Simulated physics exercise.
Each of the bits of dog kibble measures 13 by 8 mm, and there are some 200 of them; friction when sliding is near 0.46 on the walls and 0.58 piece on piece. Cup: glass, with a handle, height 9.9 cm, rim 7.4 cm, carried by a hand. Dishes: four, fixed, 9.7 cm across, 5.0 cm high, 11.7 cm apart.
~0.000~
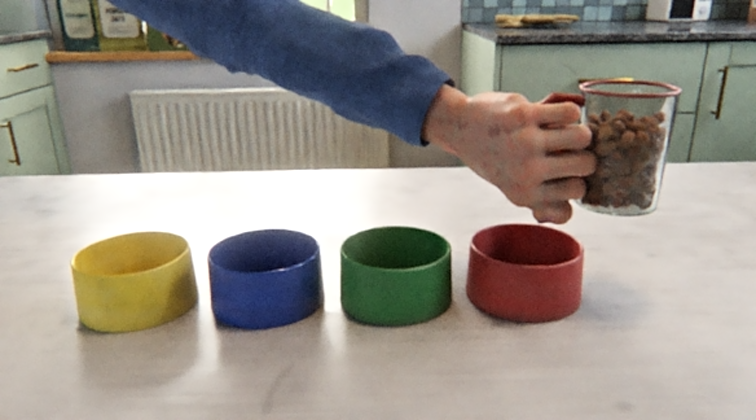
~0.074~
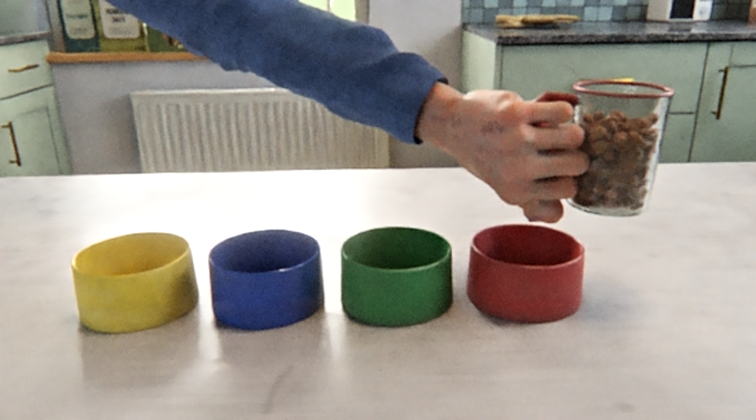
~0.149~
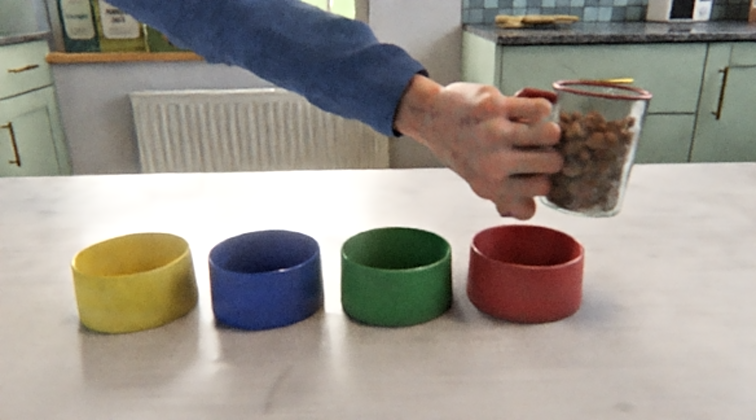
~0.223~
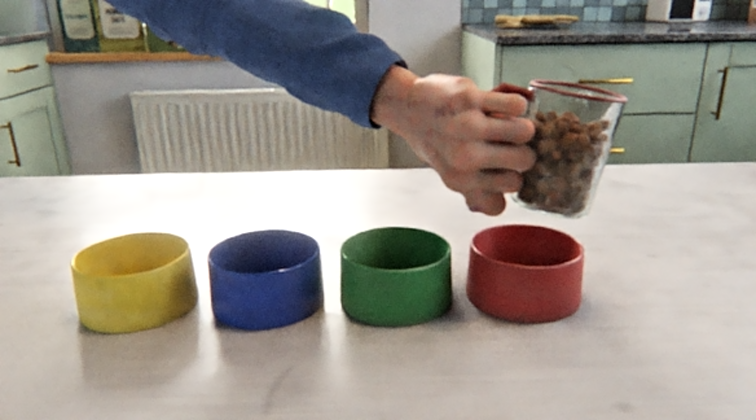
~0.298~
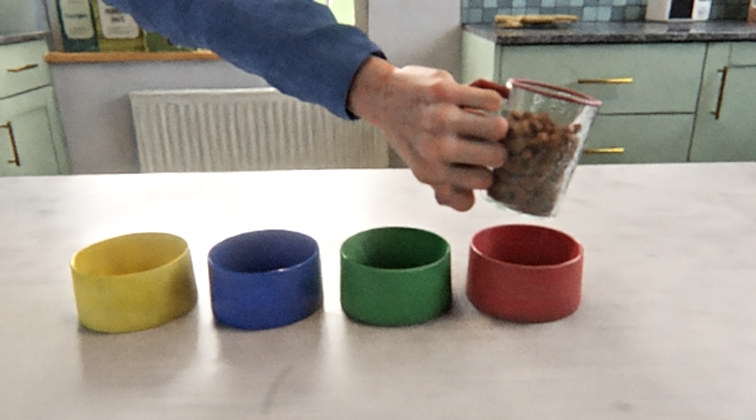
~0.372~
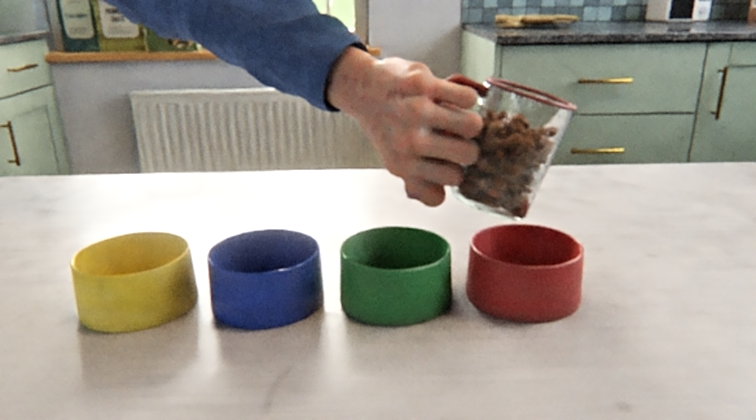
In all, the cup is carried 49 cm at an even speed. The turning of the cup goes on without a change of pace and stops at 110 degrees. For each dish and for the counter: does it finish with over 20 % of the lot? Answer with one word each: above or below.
Red below, blue below, green below, yellow above, counter below.
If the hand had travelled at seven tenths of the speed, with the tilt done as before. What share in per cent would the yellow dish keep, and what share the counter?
The shares would then be yellow 80 and counter 10.
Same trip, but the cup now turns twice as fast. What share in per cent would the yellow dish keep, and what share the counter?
In that case I'd put yellow at 40 and the counter at 20.
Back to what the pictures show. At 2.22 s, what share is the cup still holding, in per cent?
Roughly 70 %.
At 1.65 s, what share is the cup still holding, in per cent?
Roughly 100 per cent, give or take.
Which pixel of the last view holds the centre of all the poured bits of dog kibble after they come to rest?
Close to pixel (138, 278).
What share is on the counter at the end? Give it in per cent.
Some 0 per cent.
After 1.14 s, tilt 61 degrees; cup holds 100 %.
After 1.65 s, tilt 90 degrees; cup holds 100 %.
Then, at 2.22 s, tilt 110 degrees; cup holds 70 %, yellow 30 %.
In the end, at 4.3 s, red 0 %, blue 0 %, green 0 %, yellow 95 %, counter 0 %, cup 5 %.
